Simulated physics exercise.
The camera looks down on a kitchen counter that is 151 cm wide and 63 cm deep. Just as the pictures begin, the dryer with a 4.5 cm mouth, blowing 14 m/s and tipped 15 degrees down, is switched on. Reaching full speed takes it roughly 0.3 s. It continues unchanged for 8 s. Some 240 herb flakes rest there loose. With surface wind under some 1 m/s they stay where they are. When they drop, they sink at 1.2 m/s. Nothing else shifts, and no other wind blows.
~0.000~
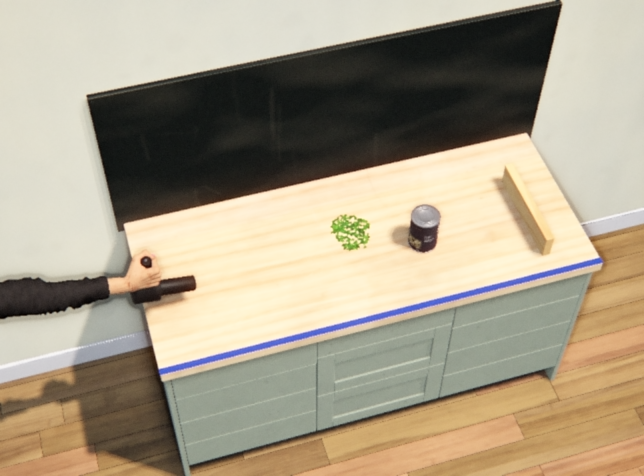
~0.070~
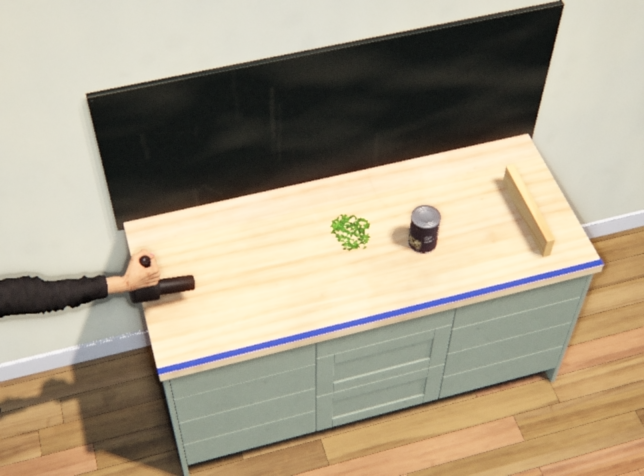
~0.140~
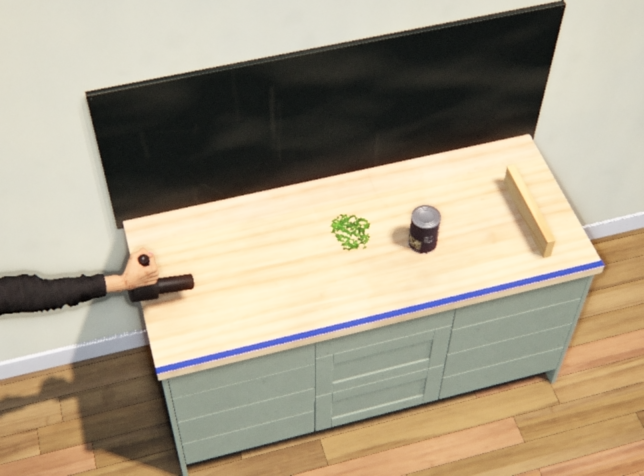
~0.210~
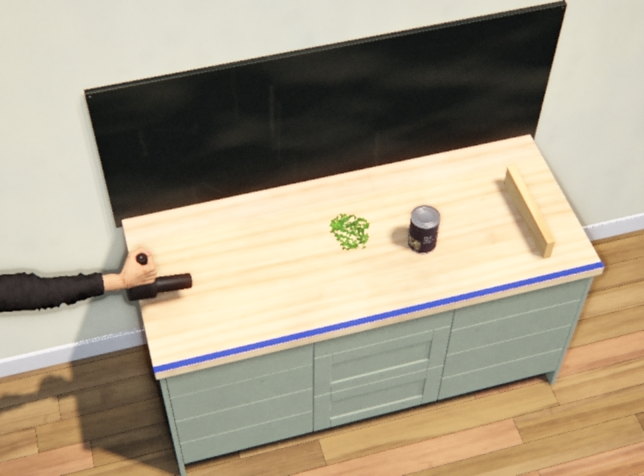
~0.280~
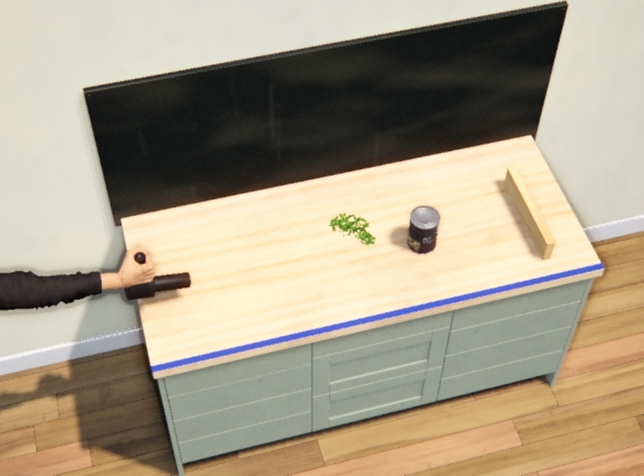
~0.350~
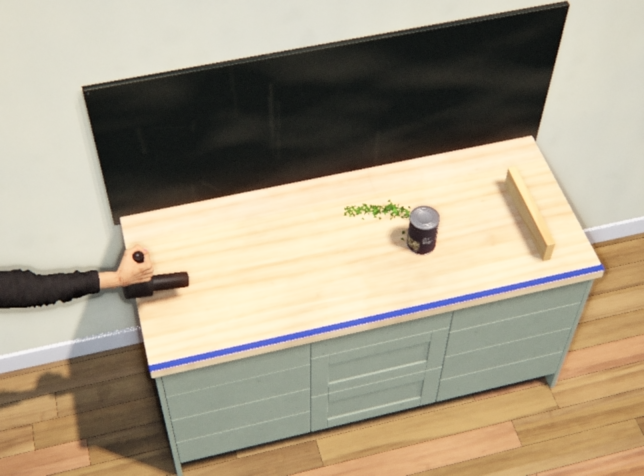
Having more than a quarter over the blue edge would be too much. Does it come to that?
My guess is the quarter mark is never passed at that edge.
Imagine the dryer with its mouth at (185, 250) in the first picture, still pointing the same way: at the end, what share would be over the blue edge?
I'd put it at around 70 per cent.
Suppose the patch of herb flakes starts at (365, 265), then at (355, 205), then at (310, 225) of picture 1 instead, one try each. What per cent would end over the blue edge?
80, 0 and 0 in a hundred, respectively.
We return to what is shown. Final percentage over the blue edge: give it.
My estimate is around 0 %.
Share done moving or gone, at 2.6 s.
Estimate: Close to 90 %.
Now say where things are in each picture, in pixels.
In the first frame, the middle of the herb flakes is near (349, 232), none has stirred yet and the mouth of the dryer is at (194, 283).
In the second frame, the middle of the herb flakes is near (349, 232), none has stirred yet and the blue edge is centred on (390, 318).
In the third frame, the middle of the herb flakes is near (349, 232), none has stirred yet, the top of a tin is at (426, 216) and the top of a board is at (531, 202).
In the fourth frame, the middle of the herb flakes is near (348, 232) and none has stirred yet.
In the fifth frame, the middle of the herb flakes is near (354, 229), the farthest in sight from the dryer is at (368, 224) and about 30 % have left their places.
In the sixth frame, the middle of the herb flakes is near (390, 211), the farthest in sight from the dryer is at (409, 207) and all have left their places.
After 1.6 s, 0 % are over the blue edge; 87 % have settled or left.
After 2.6 s, 0 % are over the blue edge; 90 % have settled or left.
After 4.4 s, 0 % are over the blue edge; 90 % have settled or left.
After 8.0 s, at the end, 0 % are over the blue edge.
